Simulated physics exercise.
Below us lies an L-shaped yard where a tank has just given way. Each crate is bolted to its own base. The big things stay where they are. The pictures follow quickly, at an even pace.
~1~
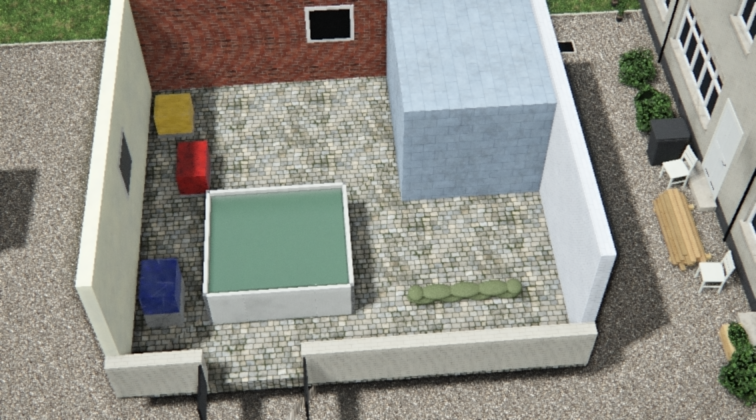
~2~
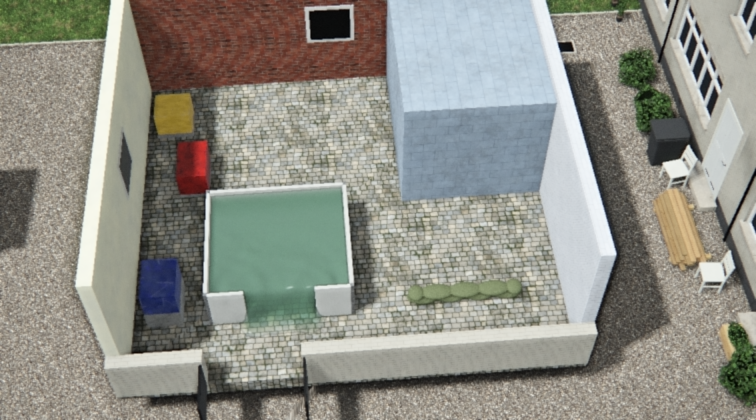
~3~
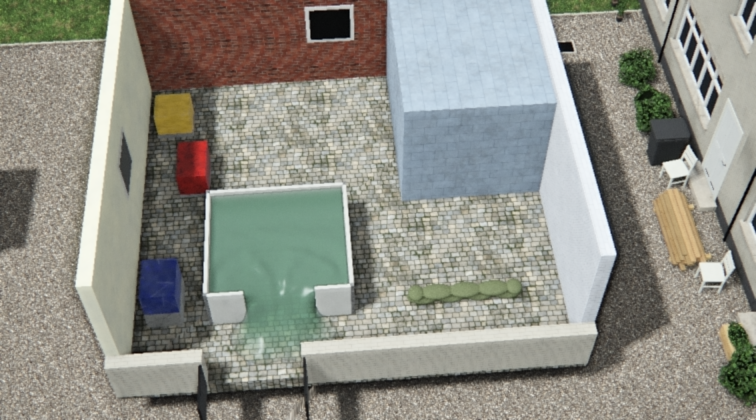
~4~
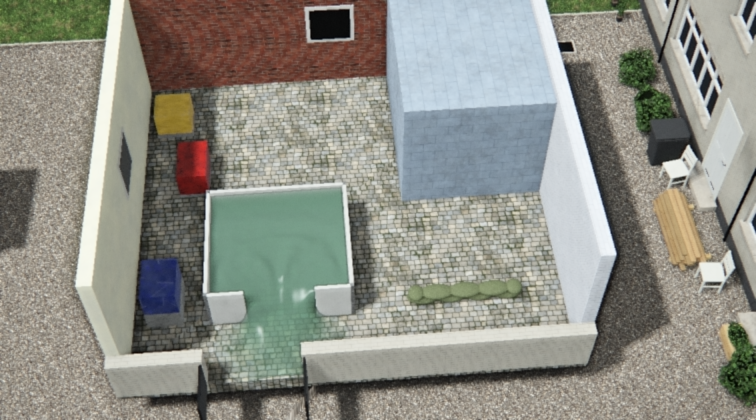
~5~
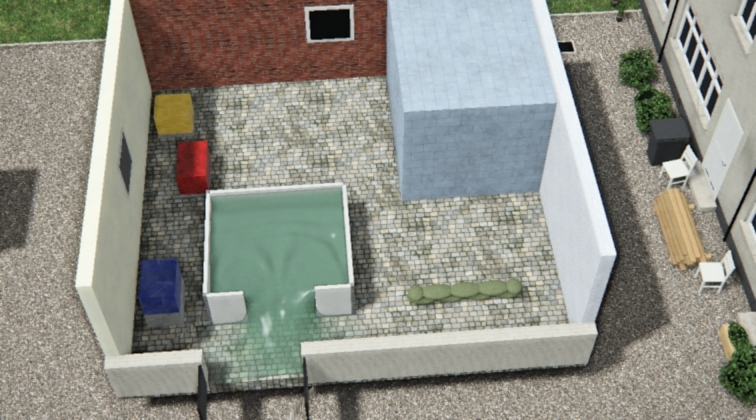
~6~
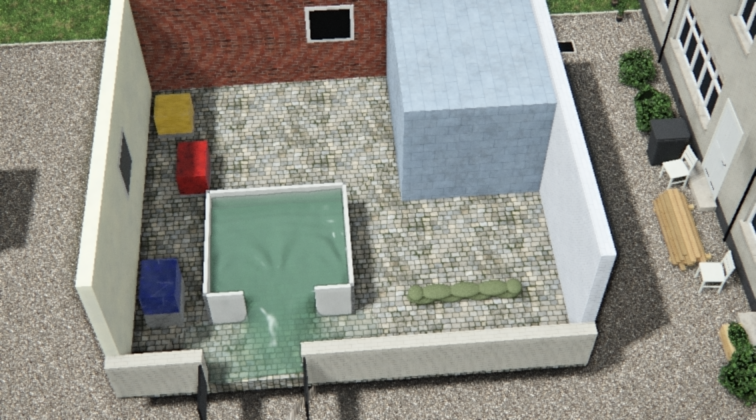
Green water in a white-walled tank sits still, then pours through a gap that opens in the tank's near wall, spreading across the paving toward the opening in the yard's front wall as ripples form inside the tank.
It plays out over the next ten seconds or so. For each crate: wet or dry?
One by one: The blue crate stays dry; the red crate stays dry; the yellow crate stays dry.
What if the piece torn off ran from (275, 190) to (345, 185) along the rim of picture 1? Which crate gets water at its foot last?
I say the blue one.
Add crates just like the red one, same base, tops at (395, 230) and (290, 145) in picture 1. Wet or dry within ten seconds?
In turn: Takes water, is spared.
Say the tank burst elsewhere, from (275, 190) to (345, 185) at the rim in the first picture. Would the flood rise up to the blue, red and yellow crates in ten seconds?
My reading: The blue crate stays dry; the red crate is topped; the yellow crate gets wet.
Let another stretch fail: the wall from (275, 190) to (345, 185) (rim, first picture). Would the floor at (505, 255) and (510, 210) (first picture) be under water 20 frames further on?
In that order: Not flooded, not flooded.
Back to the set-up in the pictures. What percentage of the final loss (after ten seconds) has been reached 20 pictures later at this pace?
Close to 60 %.
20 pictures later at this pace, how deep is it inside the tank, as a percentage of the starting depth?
About 42 per cent.
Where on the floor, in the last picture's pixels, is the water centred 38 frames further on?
Near (340, 279).
A moment on, water covers 15 % of the floor; the blue crate water round its plinth, the red crate not reached, the yellow crate not reached.
Next, water covers 25 % of the floor; the blue crate water round its plinth, the red crate not reached, the yellow crate not reached.
Then, water covers 35 % of the floor; the blue crate water round its plinth, the red crate not reached, the yellow crate not reached.
Later, water covers 45 % of the floor; the blue crate water round its plinth, the red crate not reached, the yellow crate not reached.
In the end, water covers 50 % of the floor; the blue crate stayed above the water, the red crate stayed above the water, the yellow crate stayed above the water.
